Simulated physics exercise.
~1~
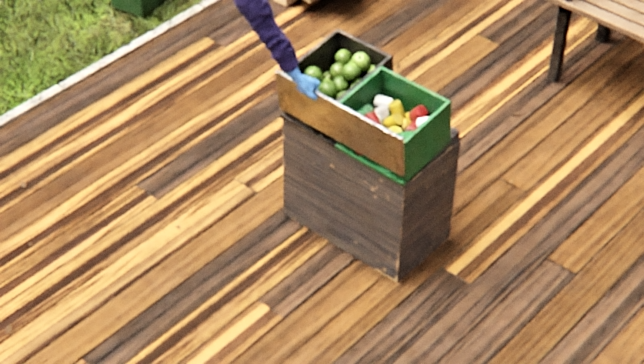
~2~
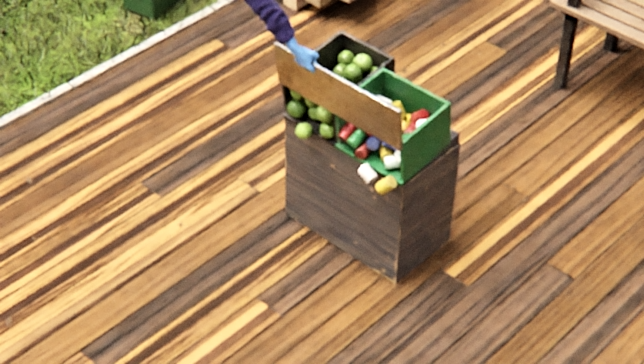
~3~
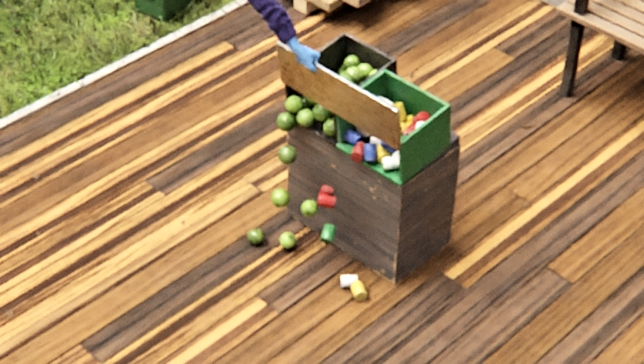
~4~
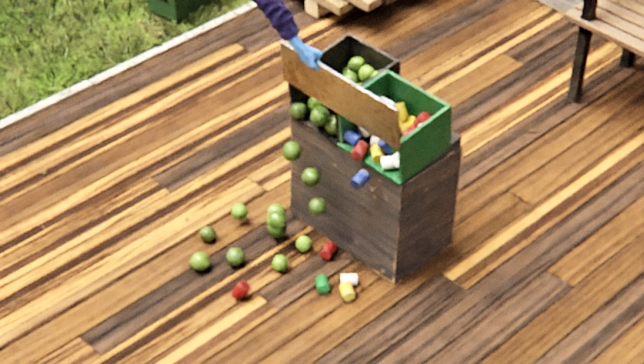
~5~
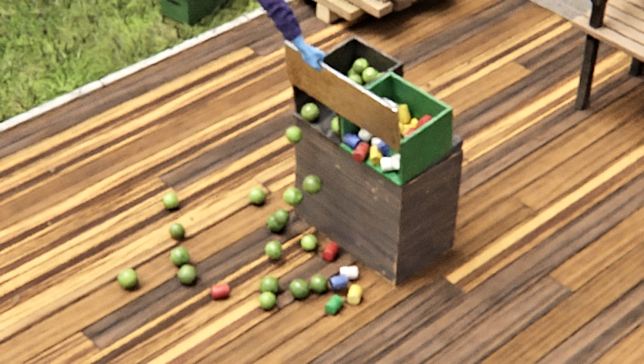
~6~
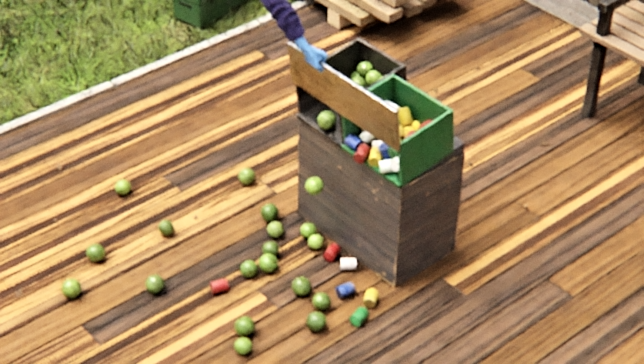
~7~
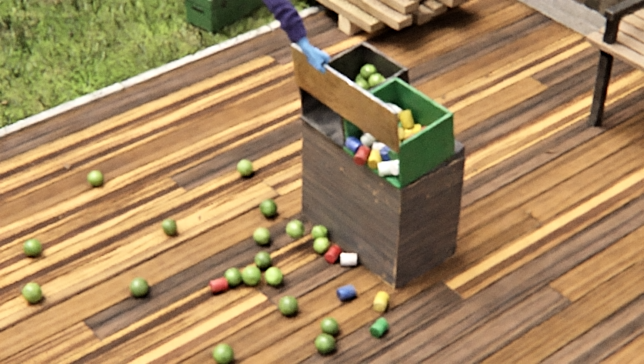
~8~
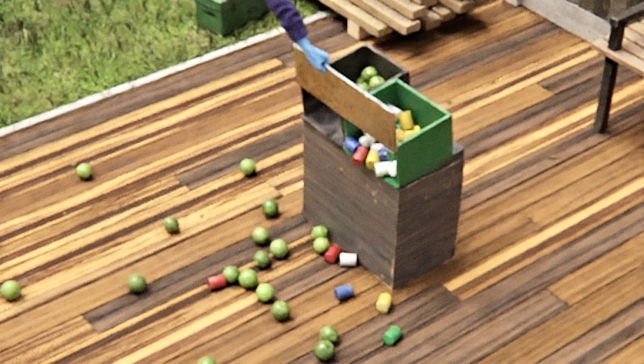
A gloved hand raises a wooden gate, and green apples and colourful jars spill across decking.
